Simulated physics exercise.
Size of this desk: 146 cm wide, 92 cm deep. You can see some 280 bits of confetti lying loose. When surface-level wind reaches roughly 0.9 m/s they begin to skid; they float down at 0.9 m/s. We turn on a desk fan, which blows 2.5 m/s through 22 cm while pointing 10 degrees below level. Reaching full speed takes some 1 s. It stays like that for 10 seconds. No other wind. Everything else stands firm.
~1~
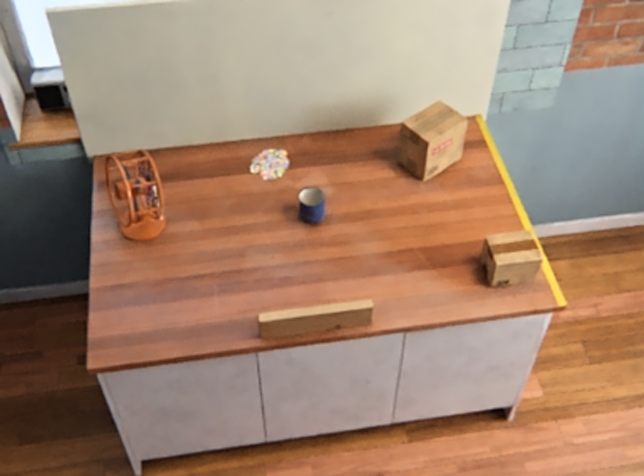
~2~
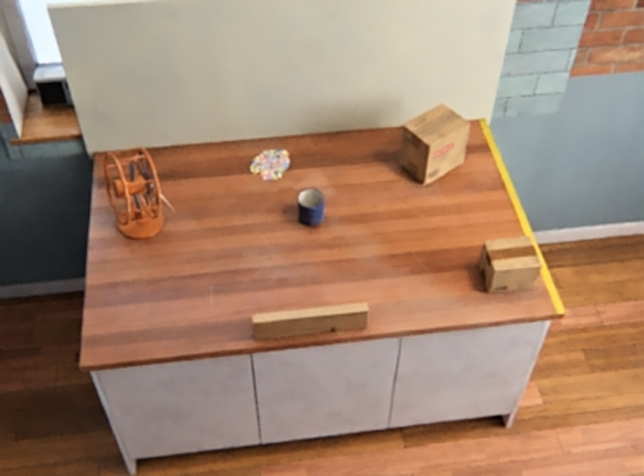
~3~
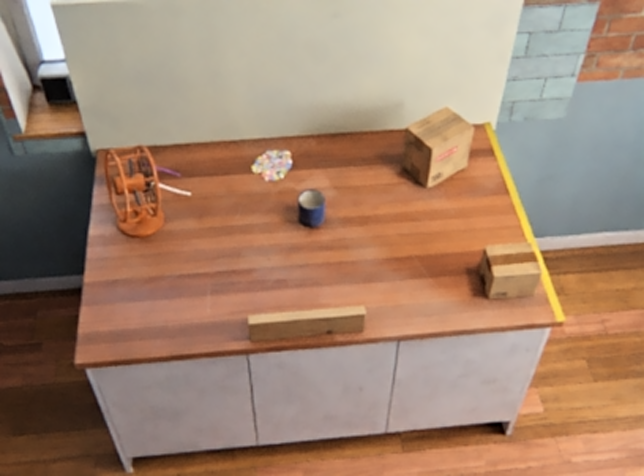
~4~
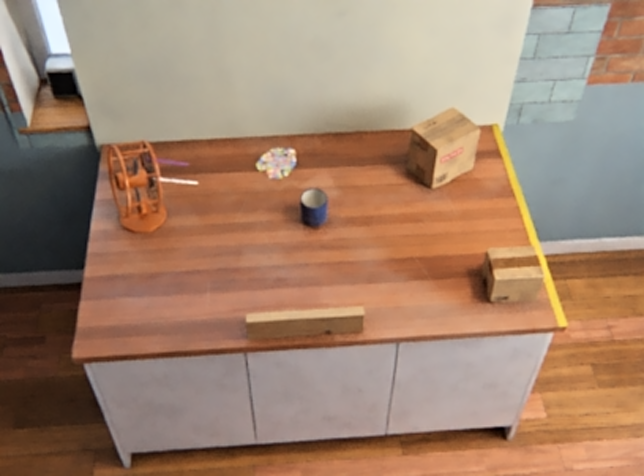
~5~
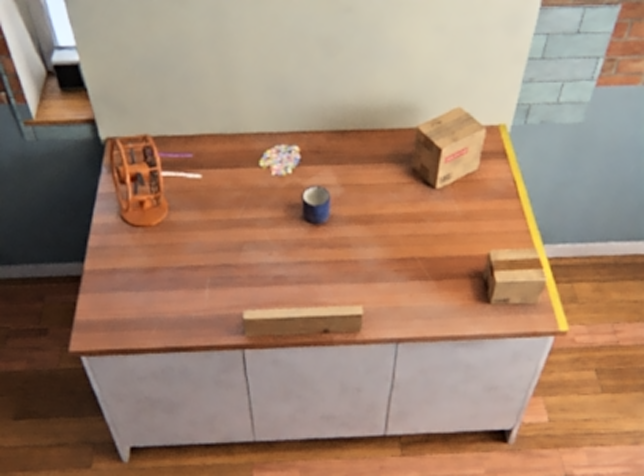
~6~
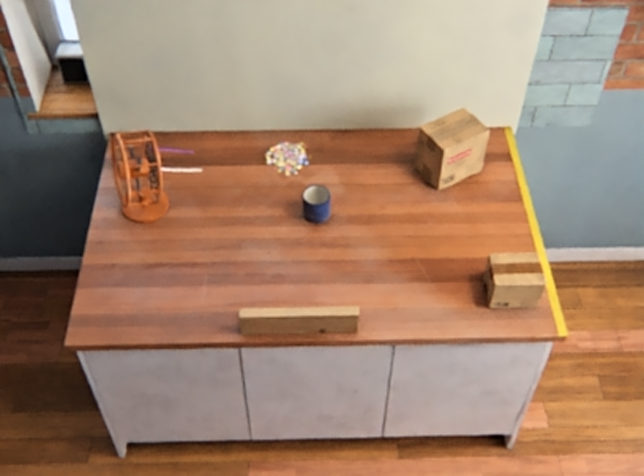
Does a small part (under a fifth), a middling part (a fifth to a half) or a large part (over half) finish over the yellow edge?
A large part.
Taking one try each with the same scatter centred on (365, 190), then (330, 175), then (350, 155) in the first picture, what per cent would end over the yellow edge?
Going through the three spots in order, you'd get 20 percent, 25 percent and 90 percent.
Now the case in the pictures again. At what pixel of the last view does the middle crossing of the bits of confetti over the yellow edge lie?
I'd point to somewhere near (513, 136).
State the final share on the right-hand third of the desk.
I'd estimate around 5 per cent.
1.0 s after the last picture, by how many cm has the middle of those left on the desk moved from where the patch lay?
Centre offset: Approx. 60 cm.
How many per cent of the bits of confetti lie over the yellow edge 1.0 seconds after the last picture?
About 70 per cent.
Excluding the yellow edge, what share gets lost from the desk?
0 %.
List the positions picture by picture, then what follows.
The middle of the bits of confetti is near (270, 163), none has stirred yet and the mouth of the desk fan is at (134, 188), in the first picture.
The middle of the bits of confetti is near (270, 163), none has stirred yet and the yellow edge is centred on (521, 205), in the second picture.
The middle of the bits of confetti is near (273, 164), none has stirred yet, the top of a mug is at (312, 199) and the top of a box is at (441, 127), in the third picture.
The middle of the bits of confetti is near (277, 162) and none has stirred yet, in the fourth picture.
The middle of the bits of confetti is near (281, 158) and none has stirred yet, in the fifth picture.
The middle of the bits of confetti is near (288, 155), the farthest in sight from the desk fan is at (305, 147) and about 20 % have left their places, in the sixth picture.
Then, 1.0 s after the last picture, 74 % are over the yellow edge; the middle of those still in play is near (472, 132); 2 % have settled or left.
Then, 2.2 s after the last picture, 92 % are over the yellow edge; 92 % have settled or left.
Then, 4.6 s after the last picture, 92 % are over the yellow edge; 94 % have settled or left.
Then, 9.1 s after the last picture, at the end, 95 % are over the yellow edge.
